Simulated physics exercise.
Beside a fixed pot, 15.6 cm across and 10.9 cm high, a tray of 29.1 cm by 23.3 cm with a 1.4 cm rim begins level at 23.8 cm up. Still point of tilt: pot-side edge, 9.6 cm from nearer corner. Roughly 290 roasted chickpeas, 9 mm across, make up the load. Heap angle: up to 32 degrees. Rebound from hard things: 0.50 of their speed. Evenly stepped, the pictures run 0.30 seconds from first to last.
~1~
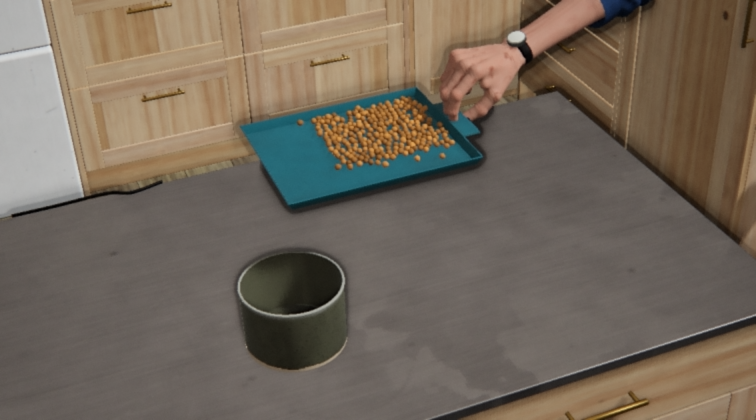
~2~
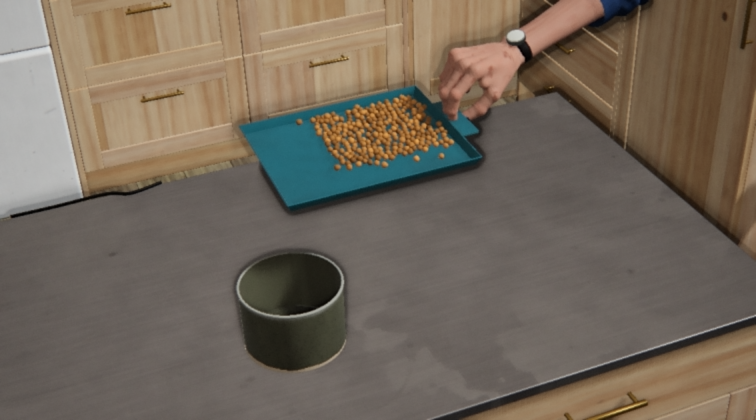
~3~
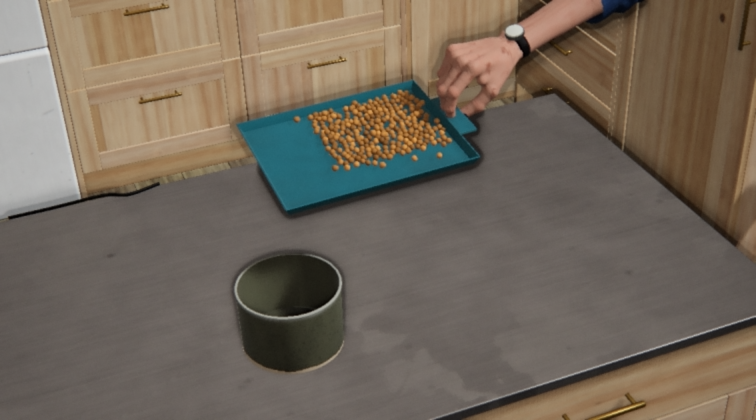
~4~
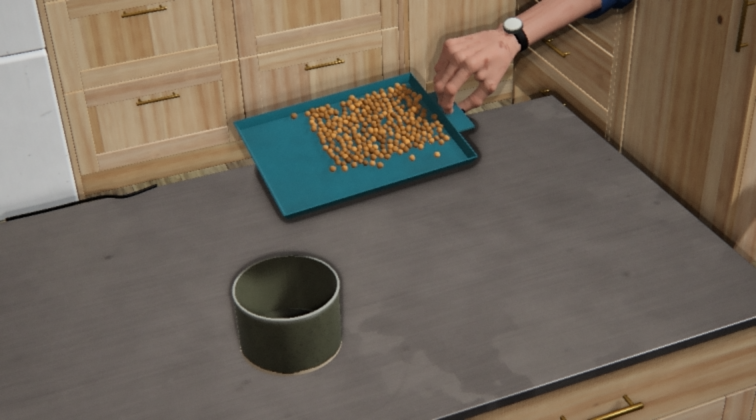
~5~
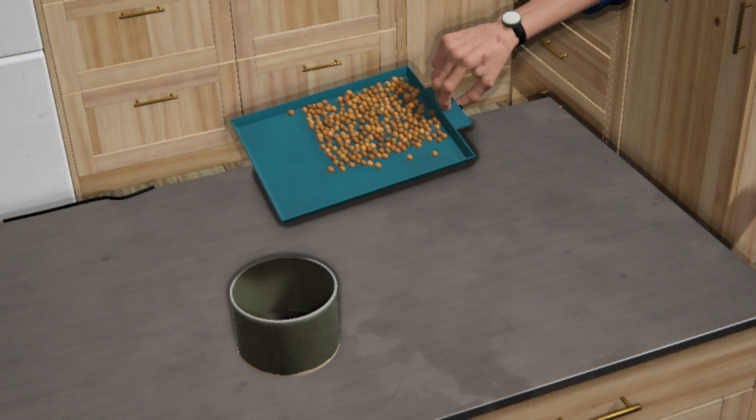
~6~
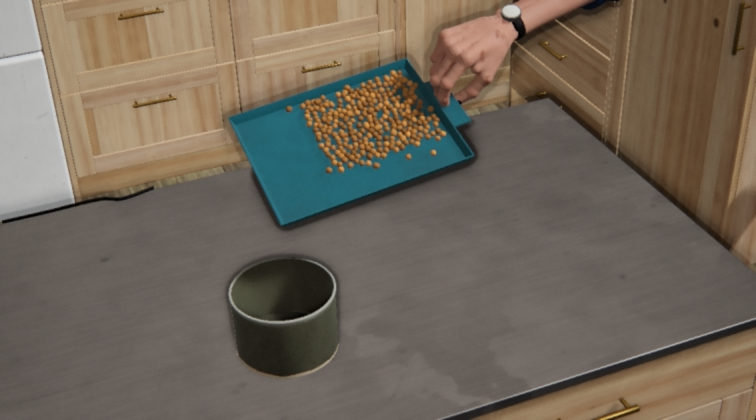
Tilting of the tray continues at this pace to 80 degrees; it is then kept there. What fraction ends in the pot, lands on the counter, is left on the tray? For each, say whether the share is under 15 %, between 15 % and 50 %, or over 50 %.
Pot: The majority, counter: A medium amount, left on the tray: A small amount.
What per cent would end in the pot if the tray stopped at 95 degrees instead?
You'd end up with some 75 % in the pot.
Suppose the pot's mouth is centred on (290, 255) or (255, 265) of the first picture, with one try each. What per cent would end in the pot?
Roughly 45 per cent, then 20 per cent.
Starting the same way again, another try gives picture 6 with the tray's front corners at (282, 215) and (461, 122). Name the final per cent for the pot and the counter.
Pot 65, counter 35.
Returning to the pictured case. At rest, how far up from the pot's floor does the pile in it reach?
About 2.0 centimetres.
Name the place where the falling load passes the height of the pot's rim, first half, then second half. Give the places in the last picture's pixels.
Early half: About (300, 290); late half: (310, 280).
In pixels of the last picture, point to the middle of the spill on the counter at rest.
Centre of spill: Around pixel (365, 350).
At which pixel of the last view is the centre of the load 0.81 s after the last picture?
Look about (315, 269) in the last view.
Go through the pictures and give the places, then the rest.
The first picture shows tray tilt 0 degrees, front corners at (292, 201) and (477, 155); middle of the pieces at (379, 130); pot at (291, 282).
The second picture shows tray tilt 1 degrees, front corners at (291, 202) and (476, 156); middle of the pieces at (378, 130).
The third picture shows tray tilt 4 degrees, front corners at (289, 206) and (474, 155), lowest corner left front; middle of the pieces at (376, 127).
The fourth picture shows tray tilt 7 degrees, front corners at (287, 211) and (471, 155), lowest corner left front; middle of the pieces at (374, 124).
The fifth picture shows tray tilt 11 degrees, front corners at (285, 216) and (469, 155), lowest corner left front; middle of the pieces at (371, 121).
The sixth picture shows tray tilt 15 degrees, front corners at (284, 220) and (468, 154), lowest corner left front; middle of the pieces at (369, 118); pot at (282, 289).
Then, 0.49 s after the last picture, tilt 46 degrees; the tray holds 95 %, the pot 0 %.
Then, 0.81 s after the last picture, tilt 66 degrees; the tray holds 45 %, the pot 40 %.
Then, 1.23 s after the last picture, tilt 80 degrees; the tray holds 0 %, the pot 70 %.
In the end, pot 75 %, counter 25 %, tray 0 %.
